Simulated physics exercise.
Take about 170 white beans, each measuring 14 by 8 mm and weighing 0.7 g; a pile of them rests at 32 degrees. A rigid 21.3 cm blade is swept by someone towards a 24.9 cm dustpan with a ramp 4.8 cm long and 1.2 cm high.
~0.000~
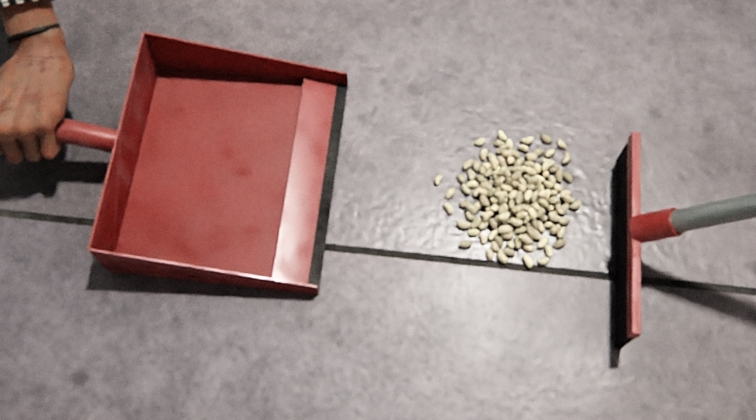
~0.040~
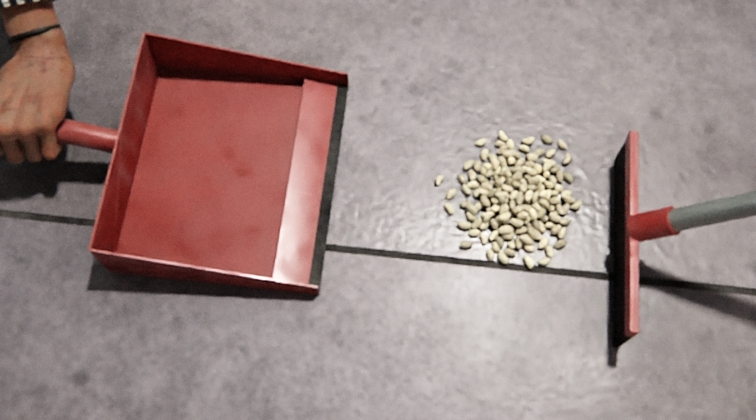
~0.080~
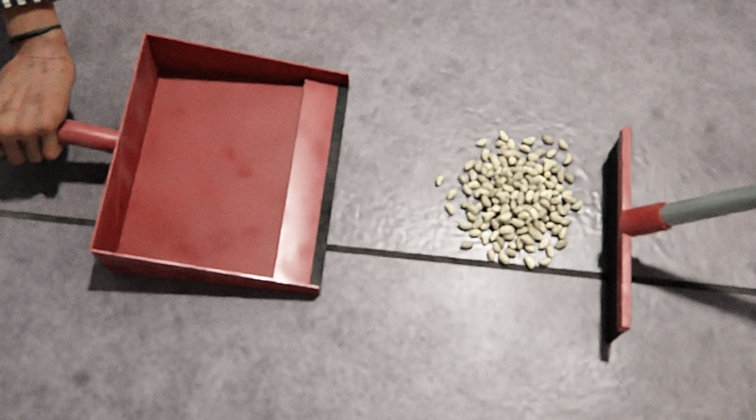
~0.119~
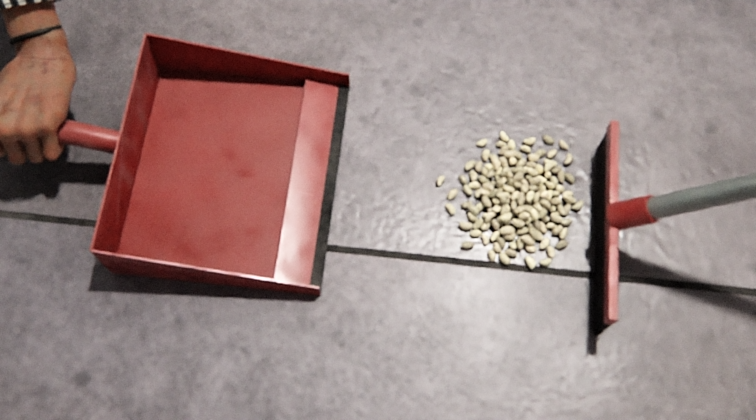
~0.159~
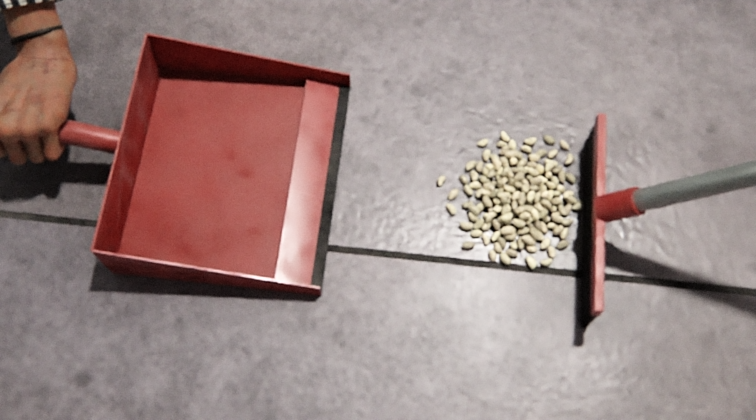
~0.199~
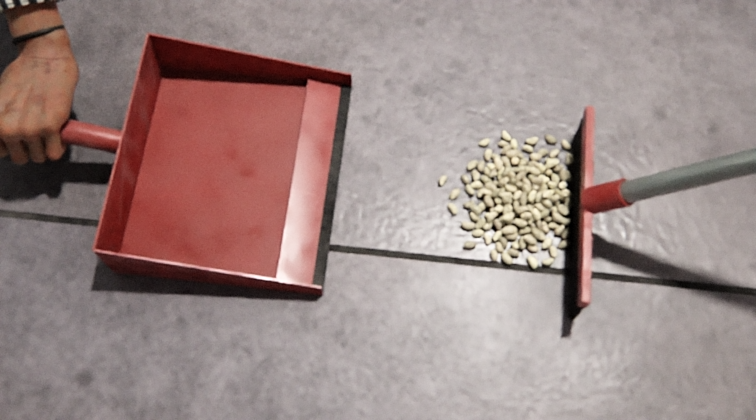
A grey floor crossed by a thin dark seam is seen from above, in a view that stays almost still. On the left, a hand with a dark wristband holds the handle of a red dustpan, its dark-edged mouth facing a loose pile of pale beans, with a red, black-edged blade on a grey pole at right. The blade slides a short way left to the pile's near edge, barely shifting a few beans.
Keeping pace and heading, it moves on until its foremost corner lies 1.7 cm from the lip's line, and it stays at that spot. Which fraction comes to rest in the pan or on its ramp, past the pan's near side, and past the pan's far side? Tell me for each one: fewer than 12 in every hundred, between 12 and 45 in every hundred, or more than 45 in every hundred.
In the pan or on its ramp - between 12 and 45 in every hundred; past the pan's near side - fewer than 12 in every hundred; past the pan's far side - between 12 and 45 in every hundred.
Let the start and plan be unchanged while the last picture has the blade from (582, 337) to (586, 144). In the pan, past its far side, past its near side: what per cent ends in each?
You'd see pan at 35, far at 0 and near at 5.
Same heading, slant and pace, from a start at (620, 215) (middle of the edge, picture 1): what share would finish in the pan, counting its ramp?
Roughly 25 percent would end up there.
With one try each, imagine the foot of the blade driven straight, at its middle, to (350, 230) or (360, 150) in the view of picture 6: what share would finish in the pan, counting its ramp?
Close to 50 and 55 percent, in that order.
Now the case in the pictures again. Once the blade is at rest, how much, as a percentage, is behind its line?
I'd say close to 15 per cent.
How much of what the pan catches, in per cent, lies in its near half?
Close to 10 %.
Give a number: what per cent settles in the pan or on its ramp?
My estimate is some 40 per cent.
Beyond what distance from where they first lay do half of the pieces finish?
Median: Approx. 22 cm.
After 0.53 s, middle of the blade 14 cm from the lip; 0 % over the lip, far side 5 %, near side 0 %.
Then, at 0.75 s, middle of the blade 7 cm from the lip; 0 % over the lip, far side 10 %, near side 0 %.
After 1.09 s, middle of the blade 2 cm from the lip; 40 % over the lip, far side 15 %, near side 0 %.
At rest (2.5 s), pan 40 %, near side 0 %, far side 15 %, in front of the lip or behind the blade 45 %.
